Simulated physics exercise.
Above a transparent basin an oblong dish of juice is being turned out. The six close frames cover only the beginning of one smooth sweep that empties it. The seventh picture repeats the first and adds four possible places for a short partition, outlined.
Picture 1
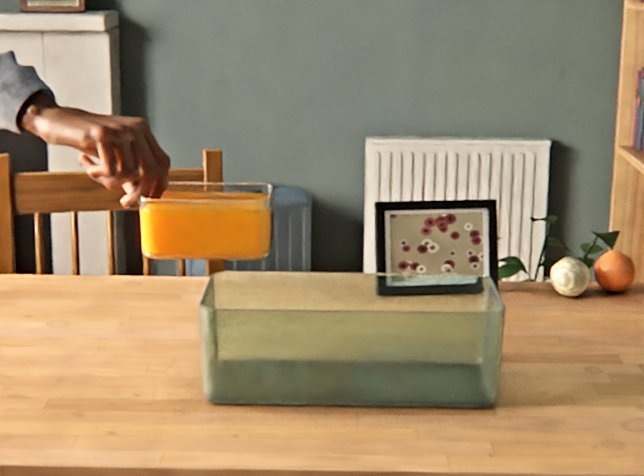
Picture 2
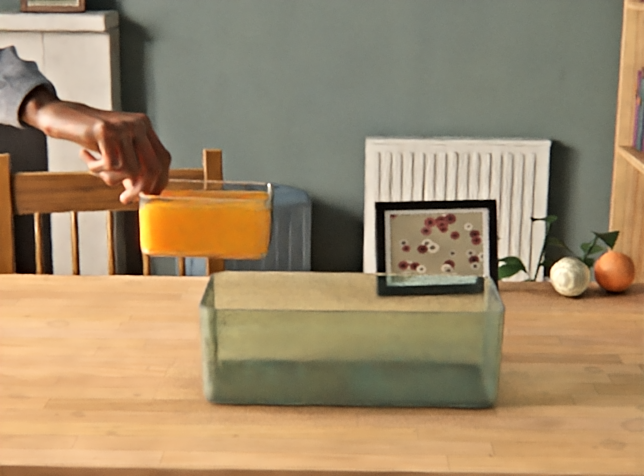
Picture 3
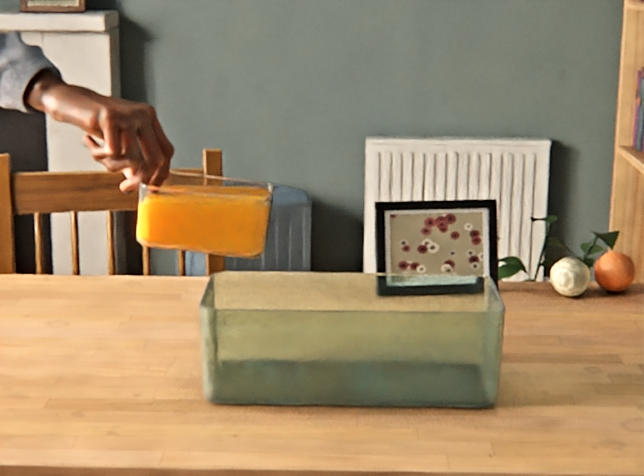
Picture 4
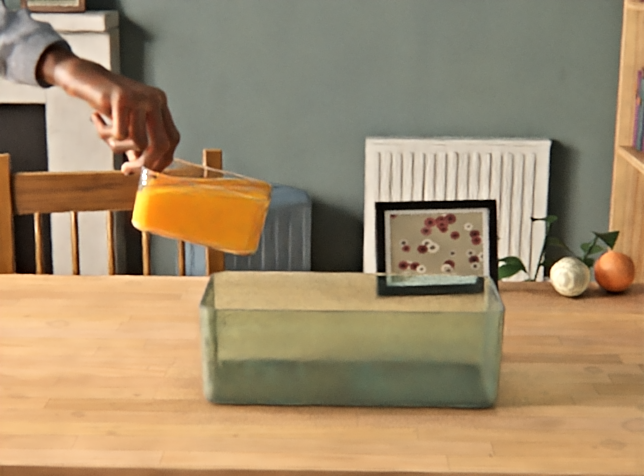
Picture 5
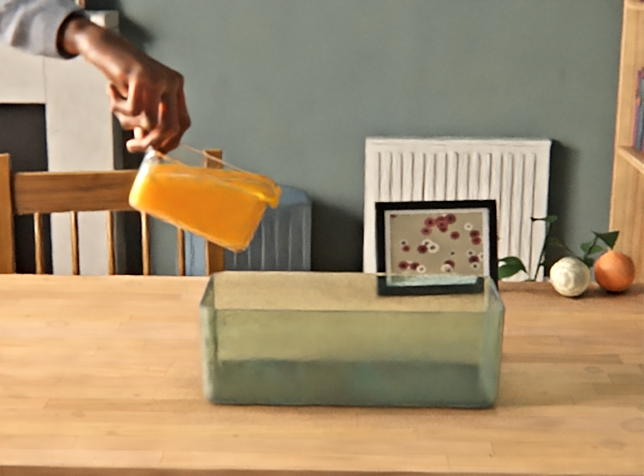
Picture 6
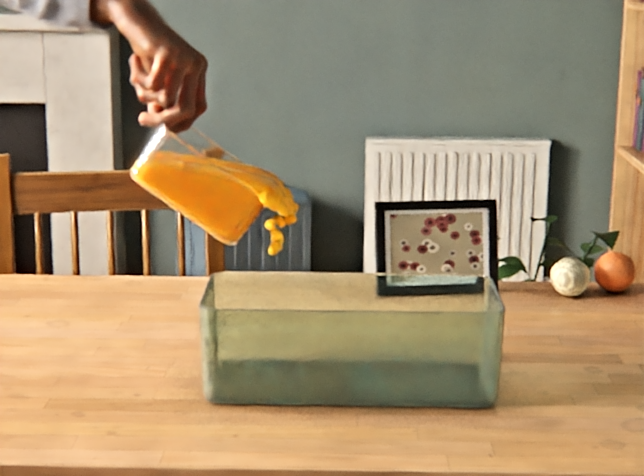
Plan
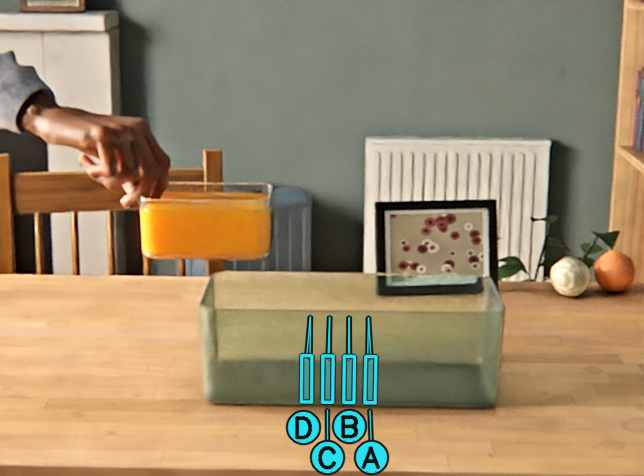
A hand holds a clear oblong dish of orange juice level above a large transparent basin on a wooden table. The hand rises and moves right, tilting the dish steadily down toward the right. Juice gathers at the lower lip, then slips over it in a short, wavy orange stream above the basin.
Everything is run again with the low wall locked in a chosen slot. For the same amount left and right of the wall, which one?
Go for A.
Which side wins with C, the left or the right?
The right side.
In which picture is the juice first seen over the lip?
In picture 4.
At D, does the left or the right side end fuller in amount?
The right side.
In cyan, A at (369, 410); B at (348, 410); C at (327, 409); D at (306, 409).
With A, about 47 % ends left of the wall and 51 % right of it.
With B, about 25 % ends left of the wall and 72 % right of it.
With C, about 8 % ends left of the wall and 90 % right of it.
With D, about 4 % ends left of the wall and 94 % right of it.
